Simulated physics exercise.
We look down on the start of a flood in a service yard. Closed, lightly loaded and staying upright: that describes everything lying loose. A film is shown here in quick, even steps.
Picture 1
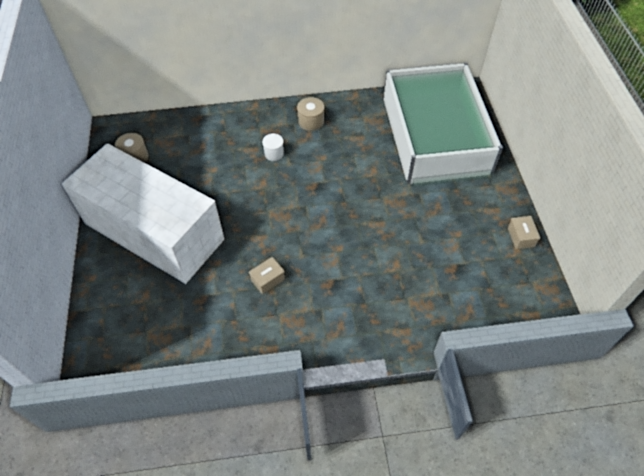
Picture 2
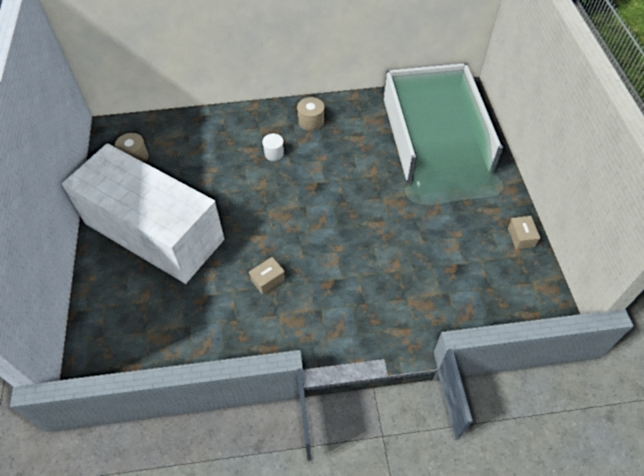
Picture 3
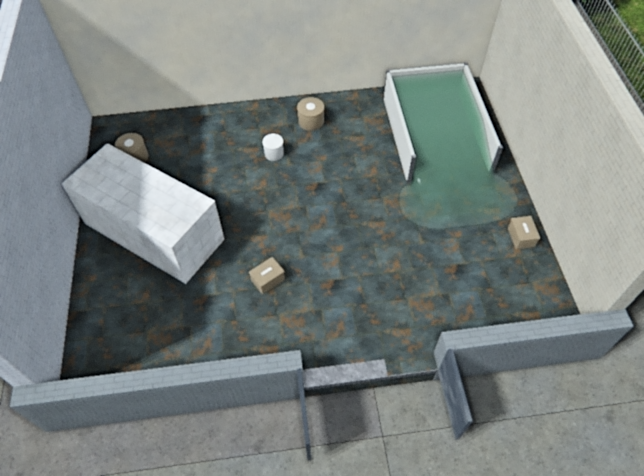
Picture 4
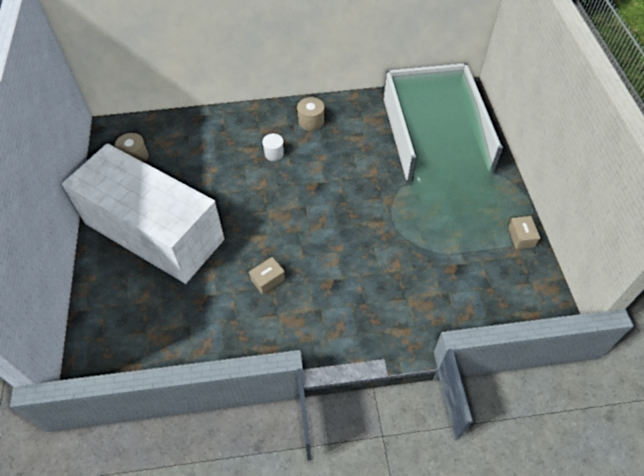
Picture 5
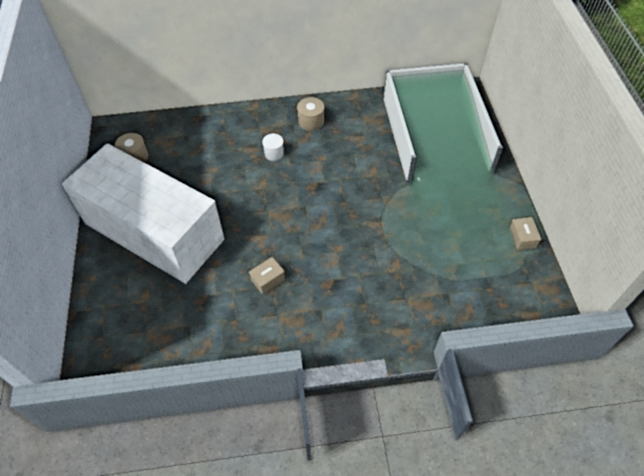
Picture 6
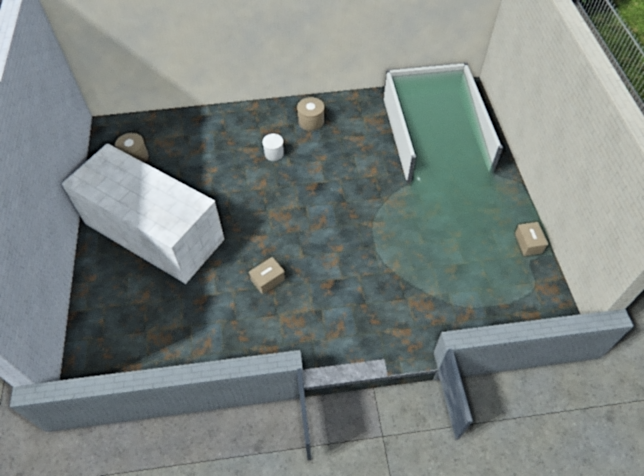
The footage shows a walled yard from above, where the front side of a green-water tank disappears and the water spreads across the dark floor in a widening pool, reaching a small box at right, which shifts slightly.
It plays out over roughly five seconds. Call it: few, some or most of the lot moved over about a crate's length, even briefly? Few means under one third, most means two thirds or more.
Some.
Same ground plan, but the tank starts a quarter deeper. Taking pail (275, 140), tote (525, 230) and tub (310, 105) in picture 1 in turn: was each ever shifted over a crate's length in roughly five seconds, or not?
As asked: Fell short, went the distance, fell short.
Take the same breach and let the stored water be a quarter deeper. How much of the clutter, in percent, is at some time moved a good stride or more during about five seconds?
Near 40 per cent of the loose things.
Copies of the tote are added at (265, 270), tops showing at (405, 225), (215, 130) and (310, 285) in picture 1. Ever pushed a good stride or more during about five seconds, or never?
First driven off; second falls short; third driven off.
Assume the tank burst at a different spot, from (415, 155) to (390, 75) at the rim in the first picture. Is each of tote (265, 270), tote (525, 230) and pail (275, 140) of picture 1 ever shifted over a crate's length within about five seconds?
In the order asked: Goes the distance, then never gets that far, then goes the distance.
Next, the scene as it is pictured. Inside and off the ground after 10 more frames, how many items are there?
The total here is 1.
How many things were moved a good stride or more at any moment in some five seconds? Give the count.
That gives 2.
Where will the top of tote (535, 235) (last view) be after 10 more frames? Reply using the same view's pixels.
Near (560, 288).
A moment on, 1 of 5 are well off their spots; 1 afloat.
Next, 1 of 5 are well off their spots; 1 afloat.
Later, 1 of 5 are well off their spots; 1 afloat.
In the end, 2 of 5 are well off their spots, and 2 have been at some point; 2 afloat.
